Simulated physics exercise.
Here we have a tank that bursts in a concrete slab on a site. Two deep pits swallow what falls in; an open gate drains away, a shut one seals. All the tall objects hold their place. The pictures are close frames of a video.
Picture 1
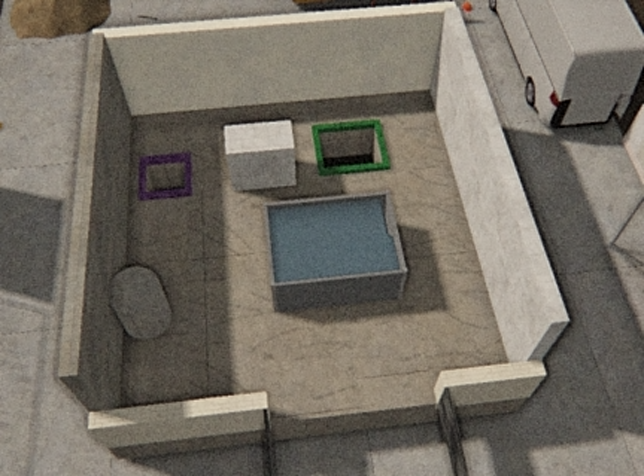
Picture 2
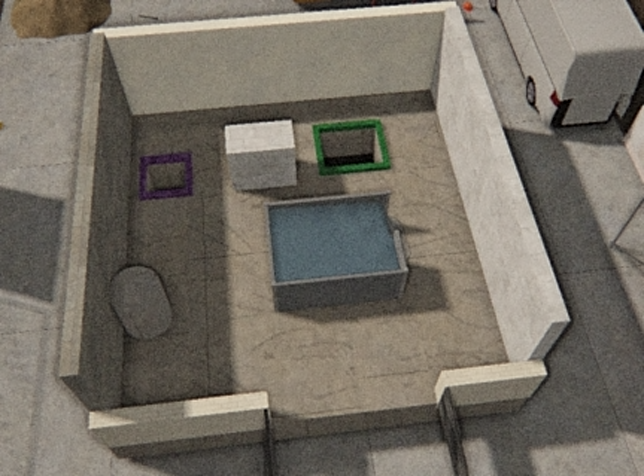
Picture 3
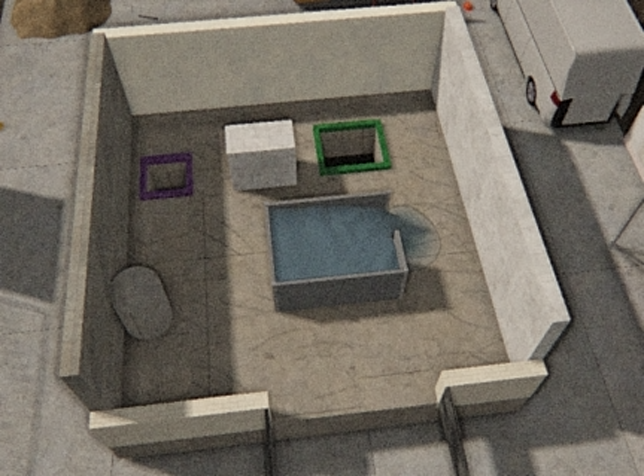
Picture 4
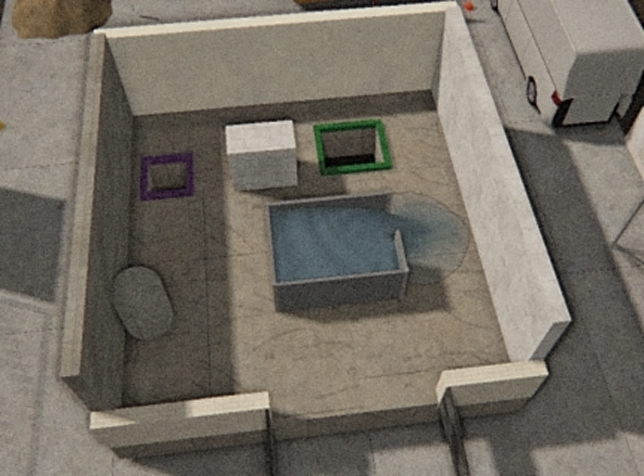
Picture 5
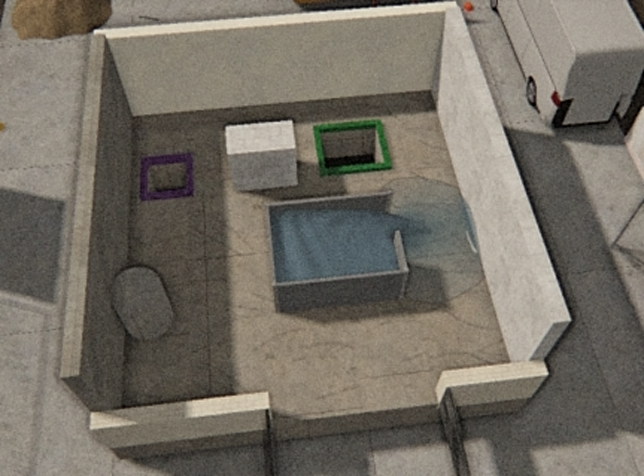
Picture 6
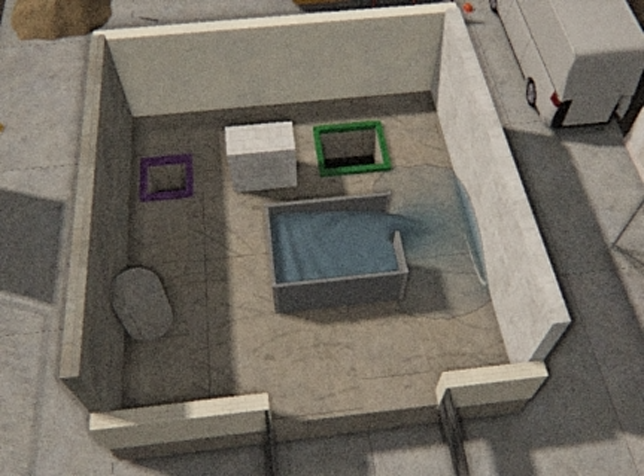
A walled concrete slab holds a tank as water pours from its right side and spreads to the right wall.
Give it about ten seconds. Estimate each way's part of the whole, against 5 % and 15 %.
One by one: The gate takes from 5 to 15 %; the green pit takes under 5 %; the purple pit takes under 5 %.
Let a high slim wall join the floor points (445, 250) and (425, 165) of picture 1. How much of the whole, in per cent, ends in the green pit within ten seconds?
In per cent: Green 8.
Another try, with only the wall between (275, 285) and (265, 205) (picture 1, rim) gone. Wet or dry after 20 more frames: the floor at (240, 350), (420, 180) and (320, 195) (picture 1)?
One after the other: Under water, clear, not flooded.
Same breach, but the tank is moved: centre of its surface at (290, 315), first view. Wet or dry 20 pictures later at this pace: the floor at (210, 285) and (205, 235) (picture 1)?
As listed: Not flooded, no water.
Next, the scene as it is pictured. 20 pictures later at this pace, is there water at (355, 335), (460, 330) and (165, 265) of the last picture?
In turn: Under water, wet, dry.
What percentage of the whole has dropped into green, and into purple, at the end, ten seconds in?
About 2 and 2 per cent.
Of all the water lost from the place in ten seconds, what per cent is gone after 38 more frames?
Close to 60 %.
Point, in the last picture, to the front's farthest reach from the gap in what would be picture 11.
At about (429, 95).
A moment on, water covers 20 % of the floor; the gate 0 %, the green pit 0 %, the purple pit 0 %.
Next, water covers 25 % of the floor; the gate 0 %, the green pit 0 %, the purple pit 0 %.
Then, water covers 50 % of the floor; the gate 2 %, the green pit 0 %, the purple pit 0 %.
Later, water covers 75 % of the floor; the gate 6 %, the green pit 1 %, the purple pit 0 %.
In the end, water covers 95 % of the floor; the gate 10 %, the green pit 2 %, the purple pit 1 %.
